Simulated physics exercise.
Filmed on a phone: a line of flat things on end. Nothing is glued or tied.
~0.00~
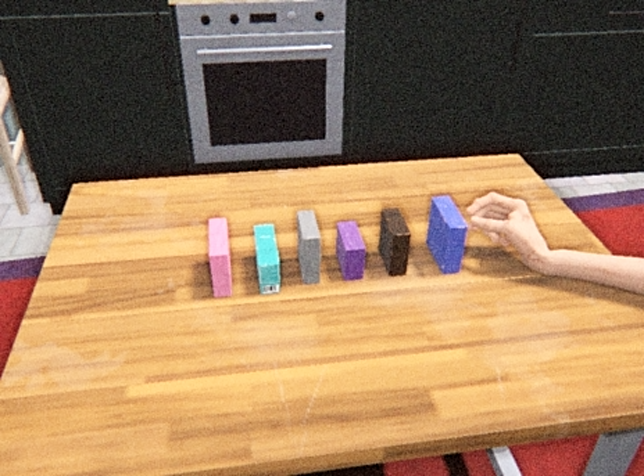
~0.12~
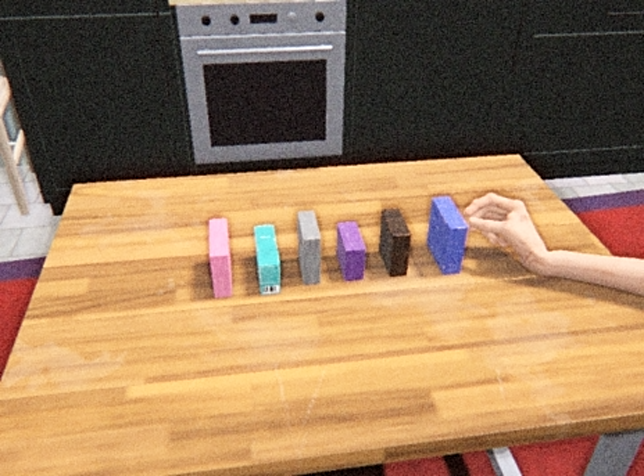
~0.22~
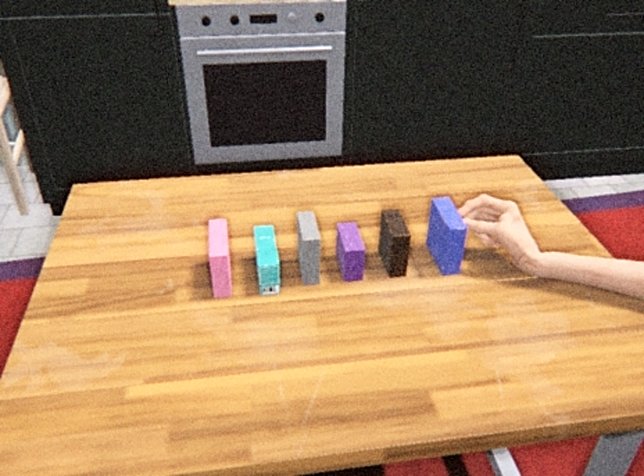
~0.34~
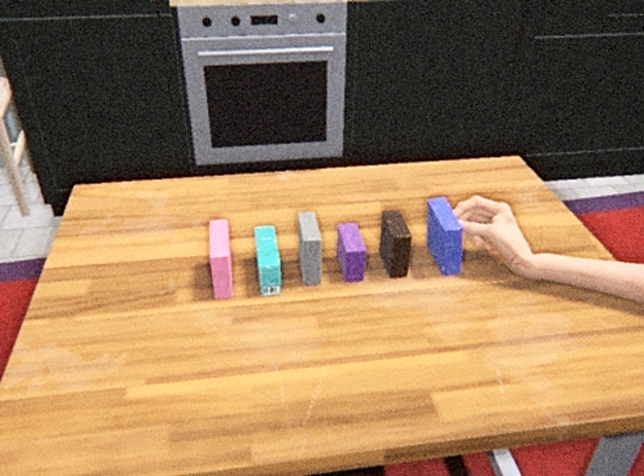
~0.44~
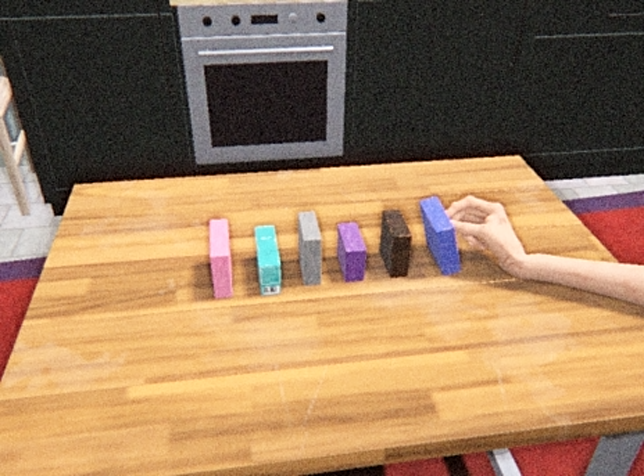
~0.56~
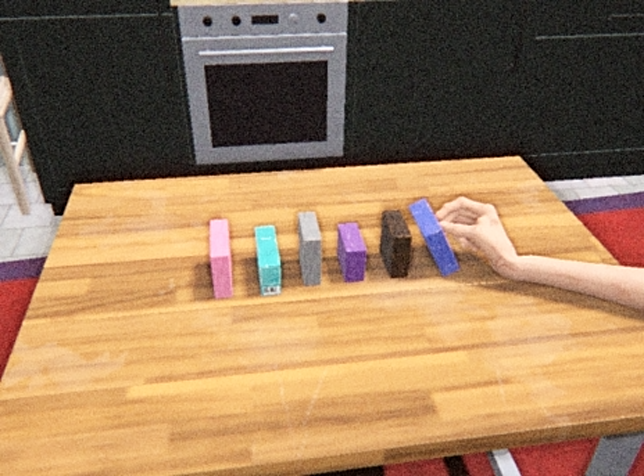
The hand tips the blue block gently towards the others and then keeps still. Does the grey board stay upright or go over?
The grey board keeps standing.
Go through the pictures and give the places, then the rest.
Grey board (309, 247); black block (394, 242), in the first picture.
Purple board (350, 251); black block (395, 242), in the second picture.
Turquoise packet (267, 260); purple board (349, 252), in the third picture.
Blue block 6° over; black block (395, 244); turquoise packet (267, 260), in the fourth picture.
Blue block 15° over; purple board (350, 252); black block (395, 243), in the fifth picture.
Blue block 27° over; grey board (310, 249); turquoise packet (268, 260), in the sixth picture.
After 0.76 s, blue block 51° over; black block turned 15° from how it was put.
After 1.36 s, blue block 65° over; black block turned 31° from how it was put; purple board turned 3° from how it was put.
After 2.76 s, blue block 70° over; black block turned 28° from how it was put.
In the end (3.8 s), left askew, black block; the other 3 unmoved. At the end, from the last picture's camera, grey board near (310, 249).
